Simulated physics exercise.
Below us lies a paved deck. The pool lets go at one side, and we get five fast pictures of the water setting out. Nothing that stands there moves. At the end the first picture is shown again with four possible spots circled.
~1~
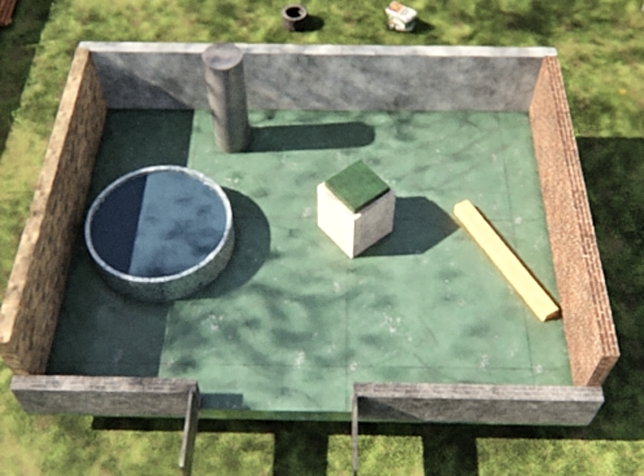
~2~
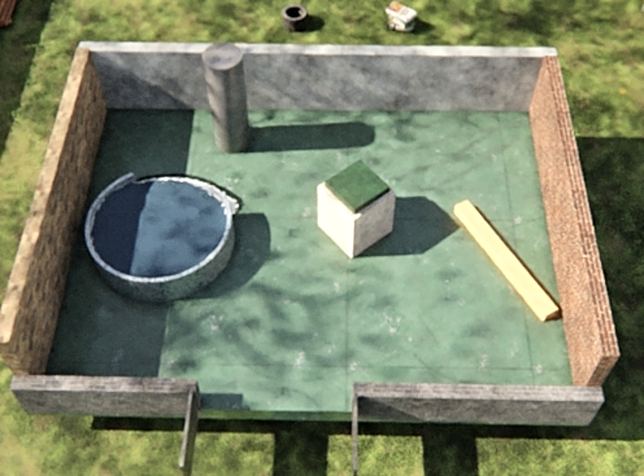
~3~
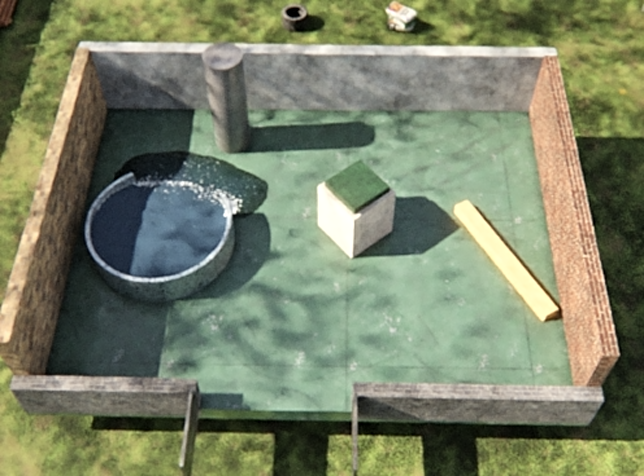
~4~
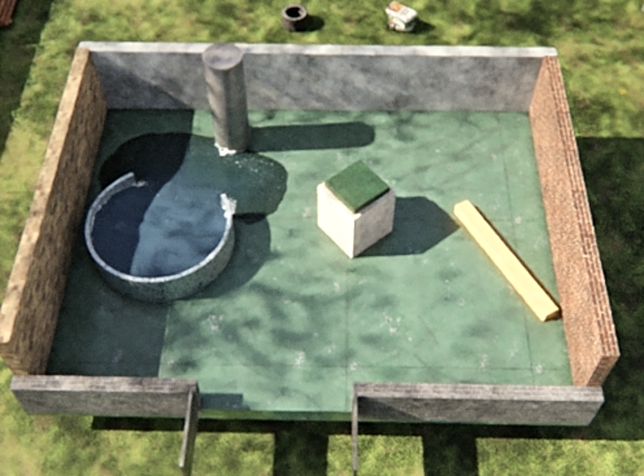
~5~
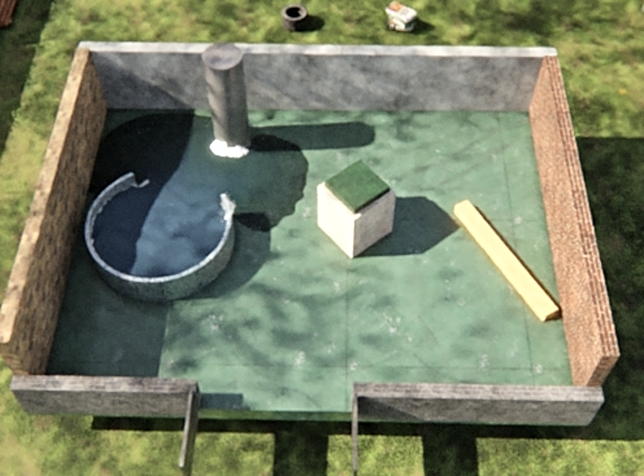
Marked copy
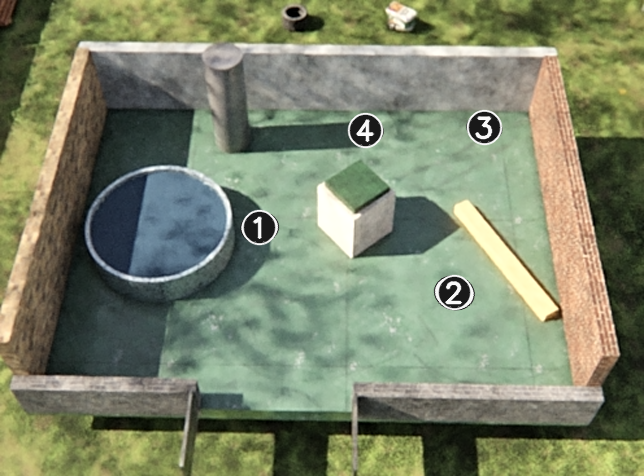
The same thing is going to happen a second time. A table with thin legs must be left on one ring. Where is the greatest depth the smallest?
2 beats the others.
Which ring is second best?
That would be 1.
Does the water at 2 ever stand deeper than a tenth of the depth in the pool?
No.
In white, 1 at (259, 227); 2 at (454, 292); 3 at (484, 127); 4 at (365, 130).
Choosing 1, the water peaks at about 11 % of the depth that stood in the pool.
Choosing 2, the water peaks at about 5 % of the depth that stood in the pool.
Choosing 3, the water peaks at about 22 % of the depth that stood in the pool.
Choosing 4, the water peaks at about 26 % of the depth that stood in the pool.
